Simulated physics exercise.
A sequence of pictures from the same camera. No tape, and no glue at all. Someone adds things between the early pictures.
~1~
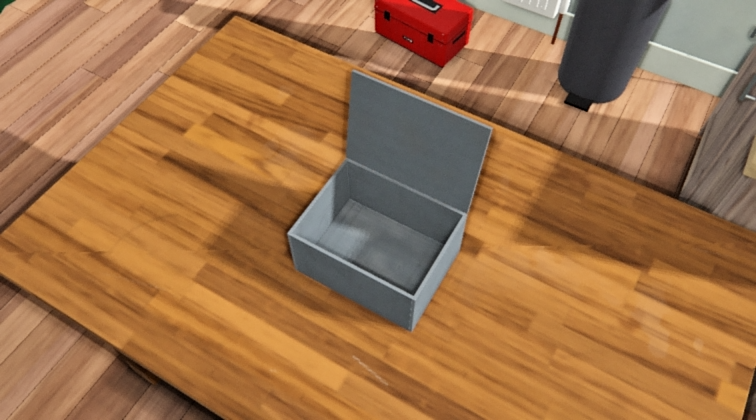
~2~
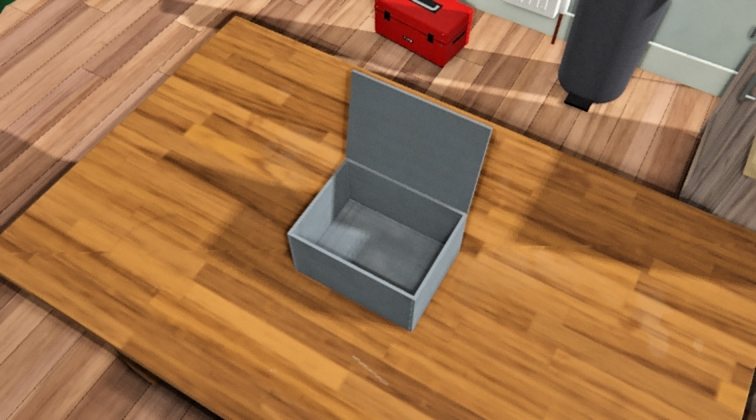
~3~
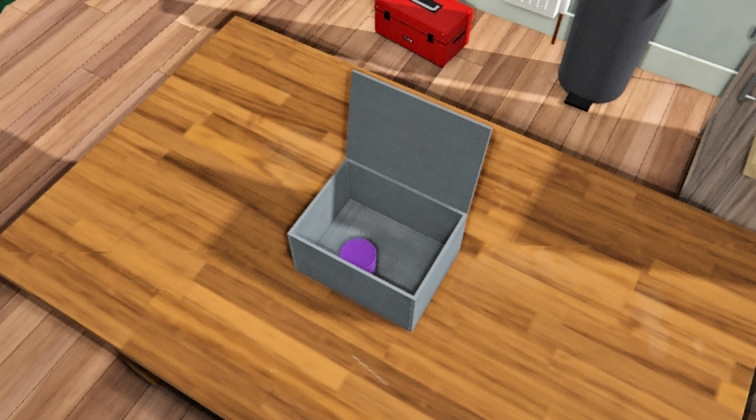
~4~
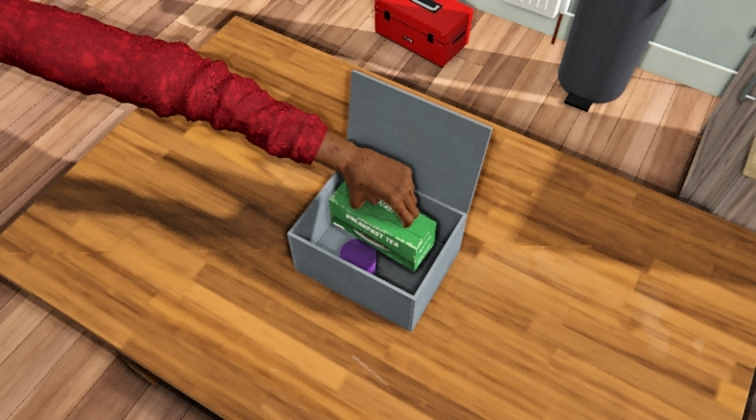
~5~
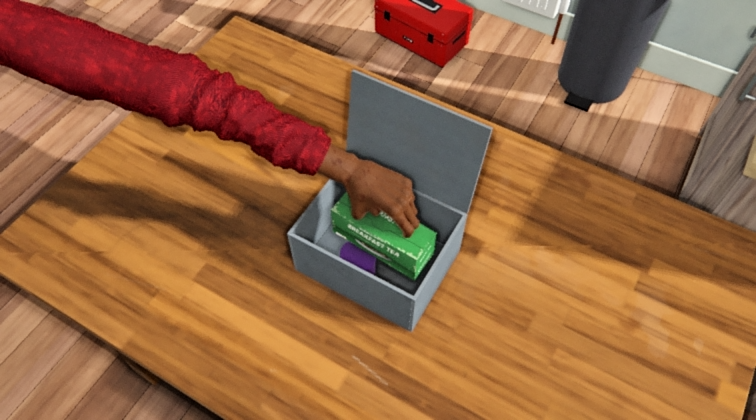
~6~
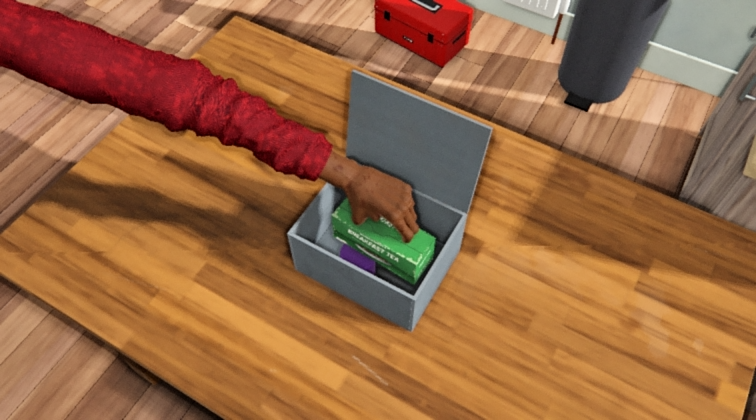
At the start, an open grey box sits empty on a wooden table, and then a small purple object appears inside it. A hand in a red sleeve reaches in from the left, holding a green tea carton, and lowers it slightly into the box behind the purple object.
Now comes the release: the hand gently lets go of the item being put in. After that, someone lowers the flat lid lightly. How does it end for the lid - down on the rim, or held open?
For the lid it ends down on the rim.
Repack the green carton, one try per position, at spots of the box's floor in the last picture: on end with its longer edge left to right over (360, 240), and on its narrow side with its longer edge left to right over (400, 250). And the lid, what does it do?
The first attempt leaves the lid partly open, while the second leaves it fully closed.
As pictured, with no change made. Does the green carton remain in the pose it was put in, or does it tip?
Result: It leans over.
Then, 0.90 s past the last view, lid starting down; green carton on its side near (395, 236).
Then, 1.50 s past the last view, lid 66° above the rim; green carton on its side near (395, 236).
Then, 1.90 s past the last view, lid 38° above the rim; green carton on its side near (395, 236).
Then, 2.30 s past the last view, lid 6° above the rim; green carton on its side near (394, 238).
Finally, lid shut; down or leaning hard in the box, green carton; purple tin still in place. Final places as the last picture's camera would see them, green carton near (394, 249).
